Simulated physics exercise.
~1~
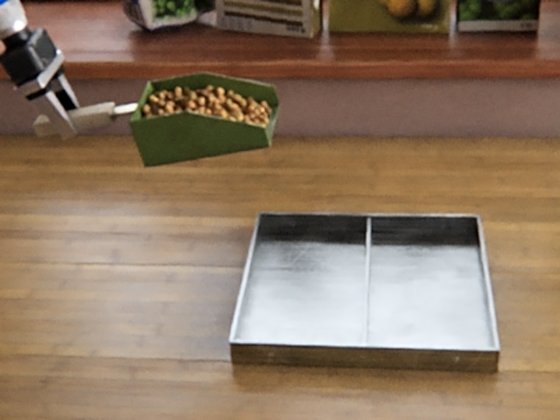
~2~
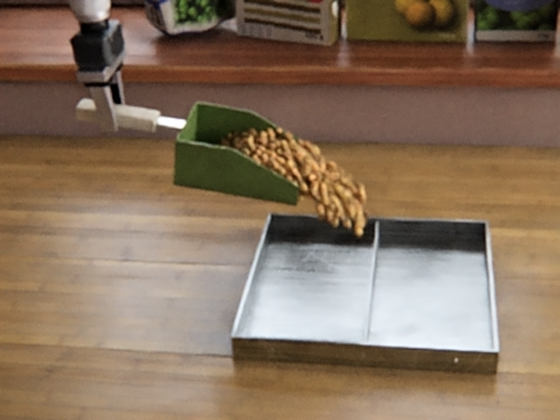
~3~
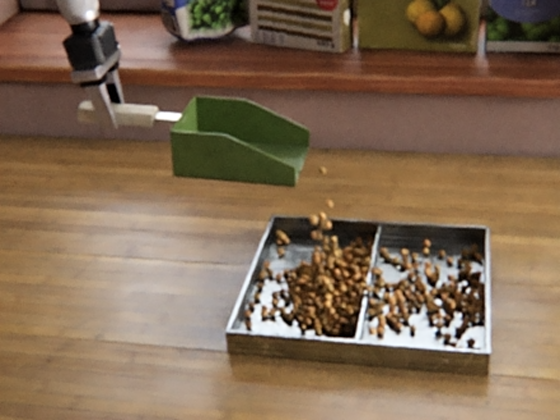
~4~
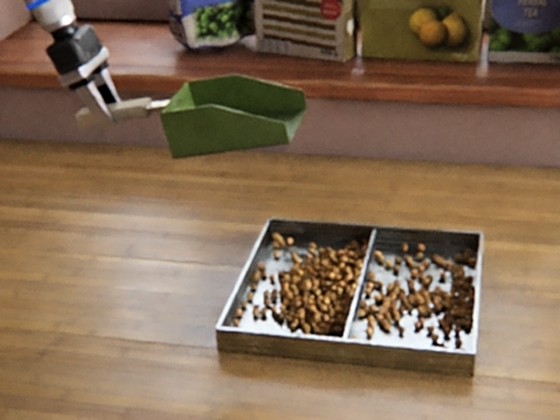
The clip opens on a robot arm holding a green scoop heaped with dried chickpeas, above and to the left of an empty metal tray split in two by a cross wall. The arm moves the scoop right and down, tipping it forward so the chickpeas stream over its open front toward the tray. They scatter into both parts while the last few drop from the nearly empty scoop. The arm then lifts the scoop slightly and tilts it back. At the end, the chickpeas lie in the tray, more of them in the left part than in the right.
